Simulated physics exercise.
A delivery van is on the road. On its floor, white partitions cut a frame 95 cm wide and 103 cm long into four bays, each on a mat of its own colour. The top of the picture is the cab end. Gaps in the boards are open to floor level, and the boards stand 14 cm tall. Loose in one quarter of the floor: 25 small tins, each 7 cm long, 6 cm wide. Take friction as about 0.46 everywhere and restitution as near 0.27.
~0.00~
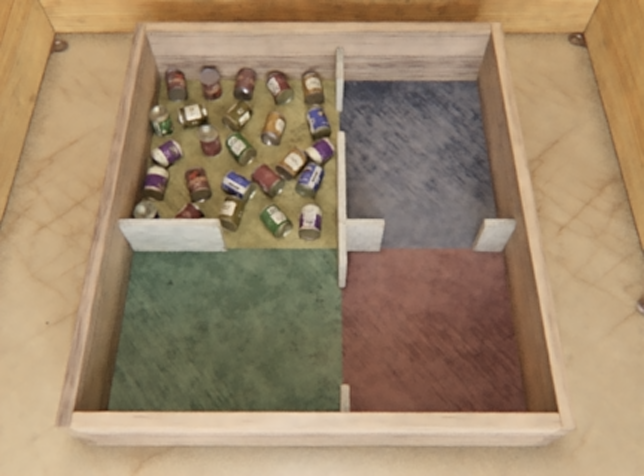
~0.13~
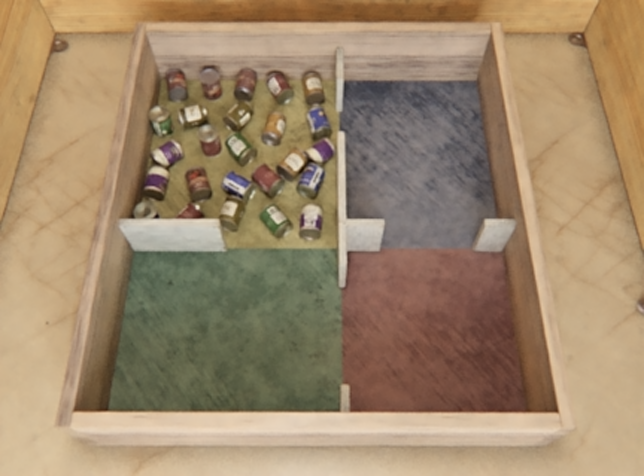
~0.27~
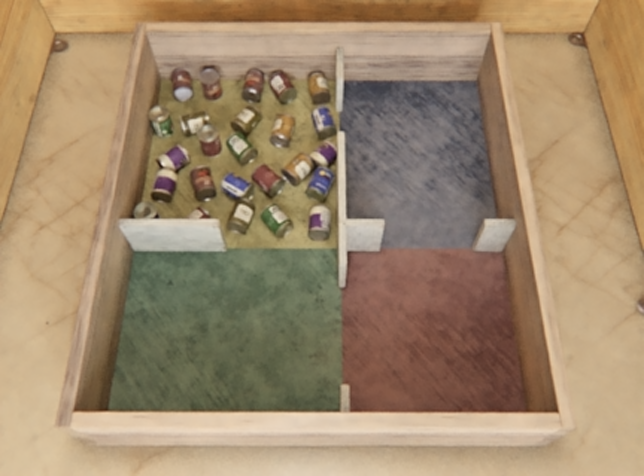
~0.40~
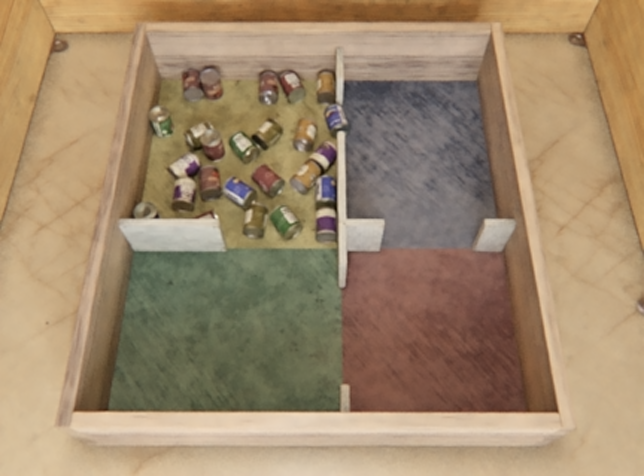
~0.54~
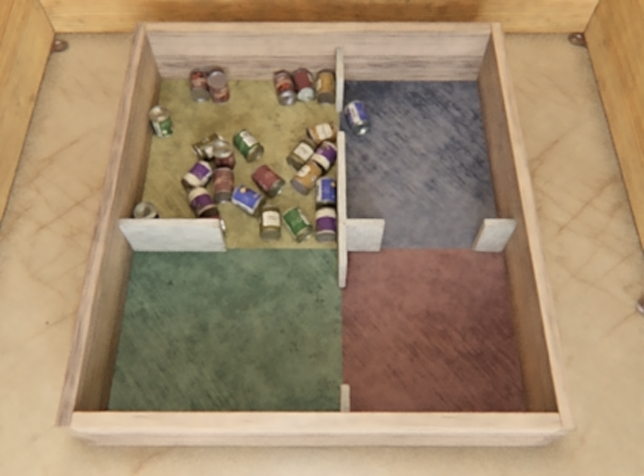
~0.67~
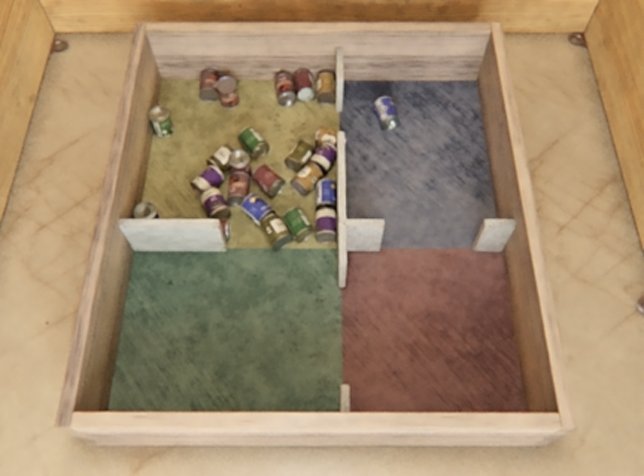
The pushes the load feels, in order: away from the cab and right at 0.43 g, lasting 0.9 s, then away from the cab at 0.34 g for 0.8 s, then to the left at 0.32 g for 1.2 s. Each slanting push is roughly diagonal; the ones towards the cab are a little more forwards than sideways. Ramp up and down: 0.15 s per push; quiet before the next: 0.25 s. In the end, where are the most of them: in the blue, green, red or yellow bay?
I would say the yellow one.
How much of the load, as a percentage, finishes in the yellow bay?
Around 80 % of them.
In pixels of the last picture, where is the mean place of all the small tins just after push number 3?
Near (215, 162).
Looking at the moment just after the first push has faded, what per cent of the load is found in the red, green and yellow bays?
The split is red 0, green 0, yellow 90 percent.
After push 1 (1.14 s), 1 in the blue bay, 1 in the green bay and 23 in the yellow bay.
After push 2 (2.19 s), 1 in the blue bay, 3 in the green bay and 21 in the yellow bay.
After push 3 (3.64 s), 1 in the blue bay, 3 in the green bay and 21 in the yellow bay.
Final count (at 3.92 s), 1 in the blue bay, 3 in the green bay and 21 in the yellow bay.
